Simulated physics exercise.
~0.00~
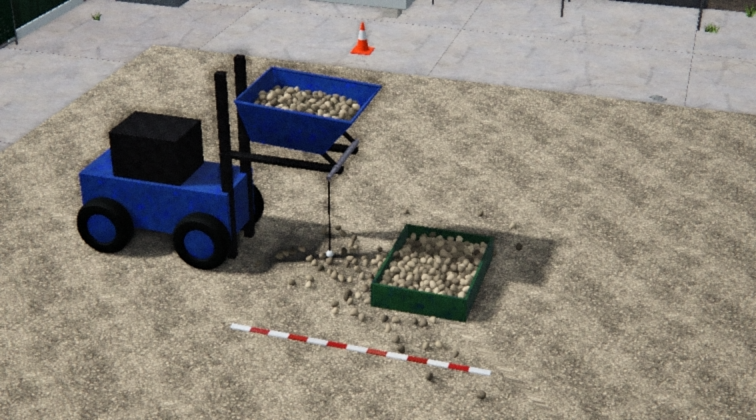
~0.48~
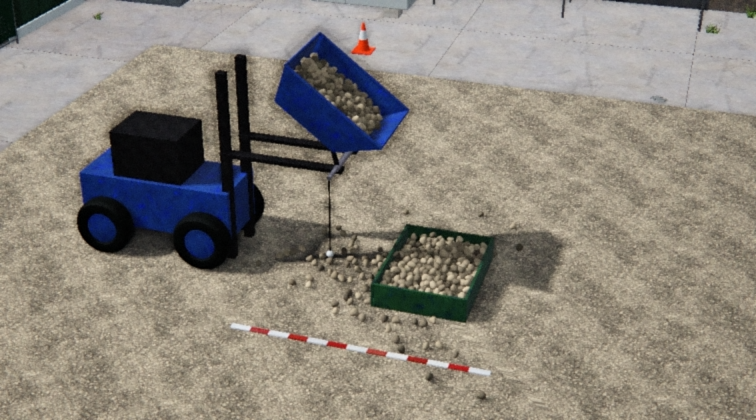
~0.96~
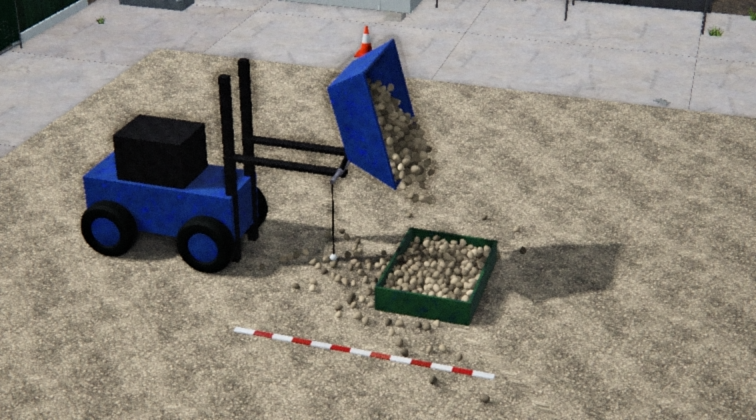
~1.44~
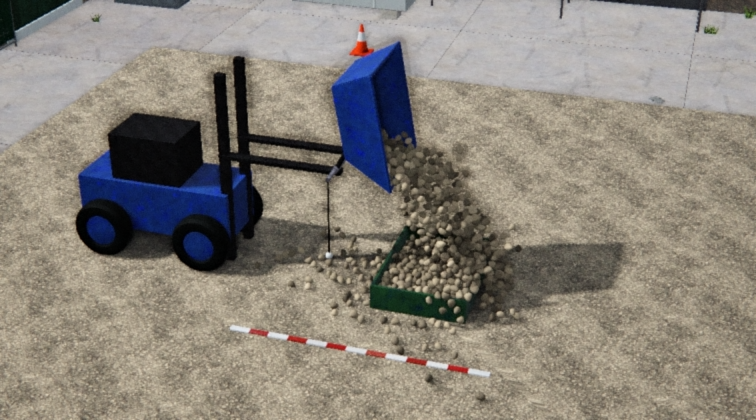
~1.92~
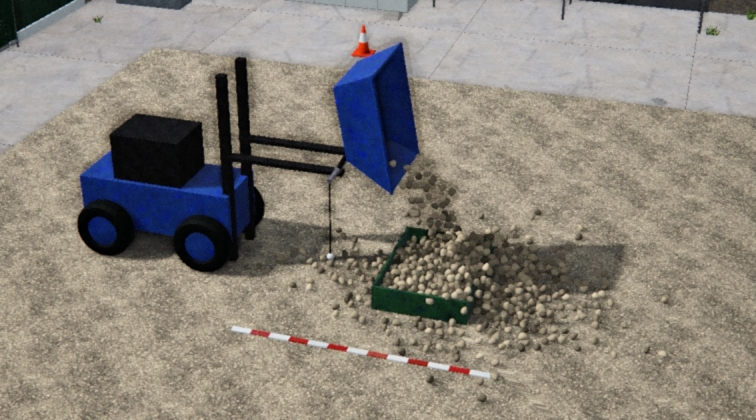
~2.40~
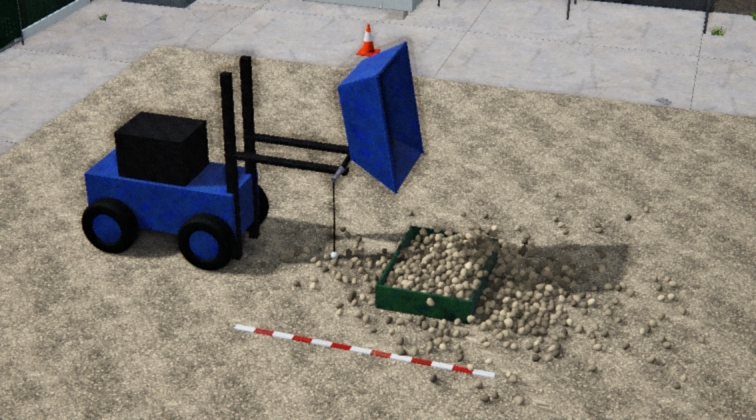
Blue fork truck tipping its raised skip and pouring round stones onto a filled green bin, many spilling to the right.
